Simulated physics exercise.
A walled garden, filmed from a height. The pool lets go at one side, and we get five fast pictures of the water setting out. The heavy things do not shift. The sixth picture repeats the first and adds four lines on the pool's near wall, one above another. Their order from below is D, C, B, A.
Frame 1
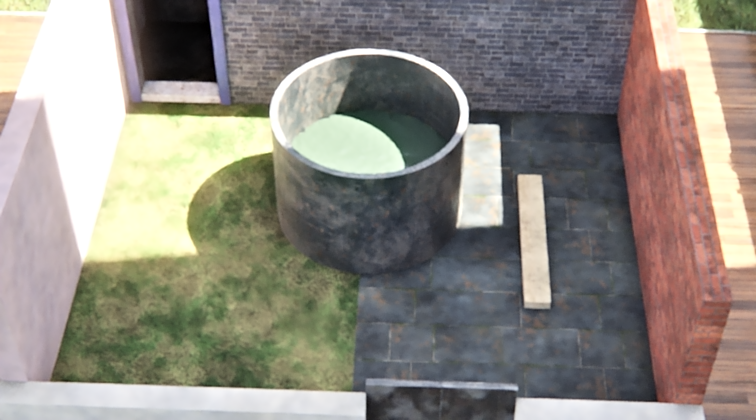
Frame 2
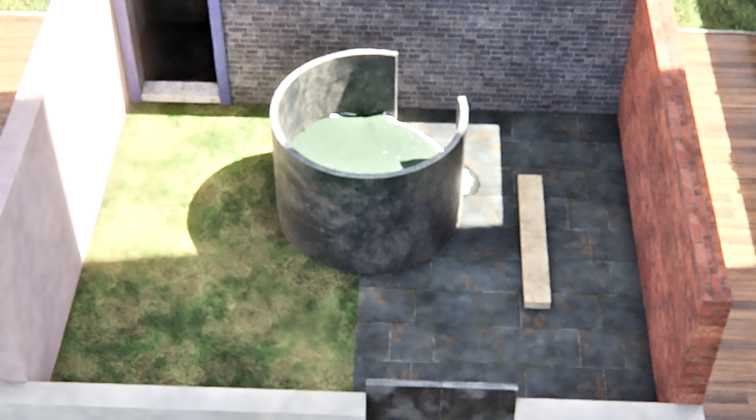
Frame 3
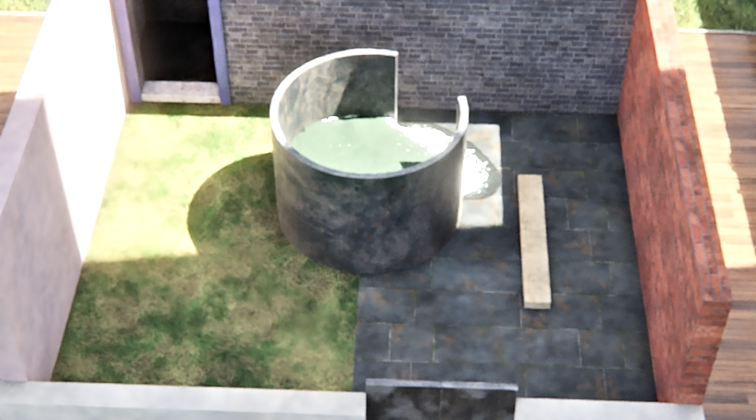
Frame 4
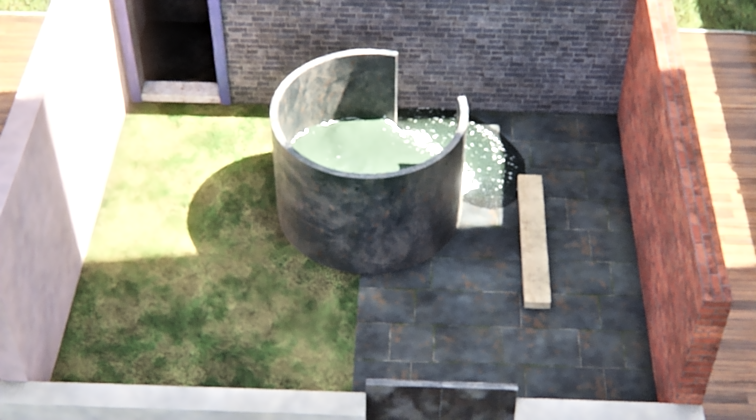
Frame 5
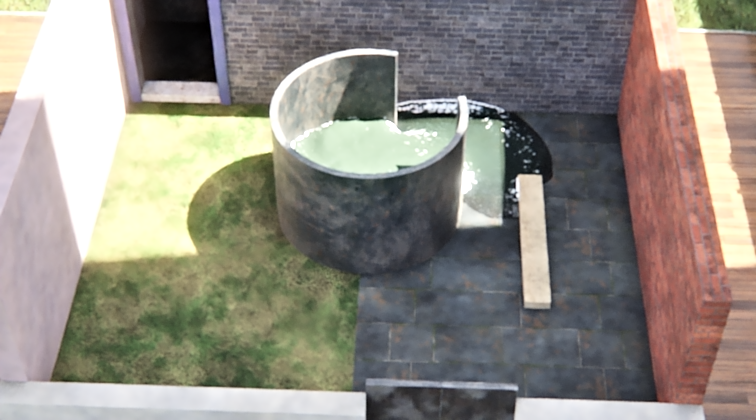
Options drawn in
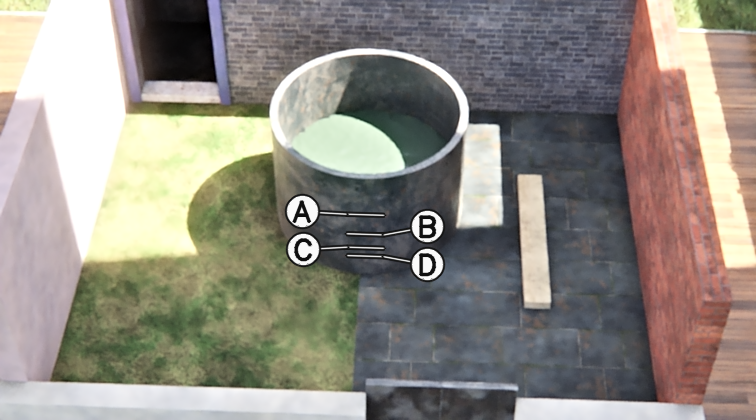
In a walled garden seen from above, a round, dark-walled pool holds still, pale green water beside a grassy patch and dark paving. A section of its wall on the far right is suddenly gone, and water pours through the gap, spreading right across the paving to the upper end of a pale plank.
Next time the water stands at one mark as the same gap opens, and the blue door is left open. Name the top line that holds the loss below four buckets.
Take A.
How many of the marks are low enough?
All of them.
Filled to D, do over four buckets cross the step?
No, that is safe.
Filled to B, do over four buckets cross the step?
No, not at all.
In white, A at (365, 214); B at (365, 234); C at (365, 247); D at (365, 256); from the bottom up D, C, B, A.
Choosing A, a bucket or two gets in.
Choosing B, nothing gets over.
Choosing C, nothing gets over.
Choosing D, nothing gets over.
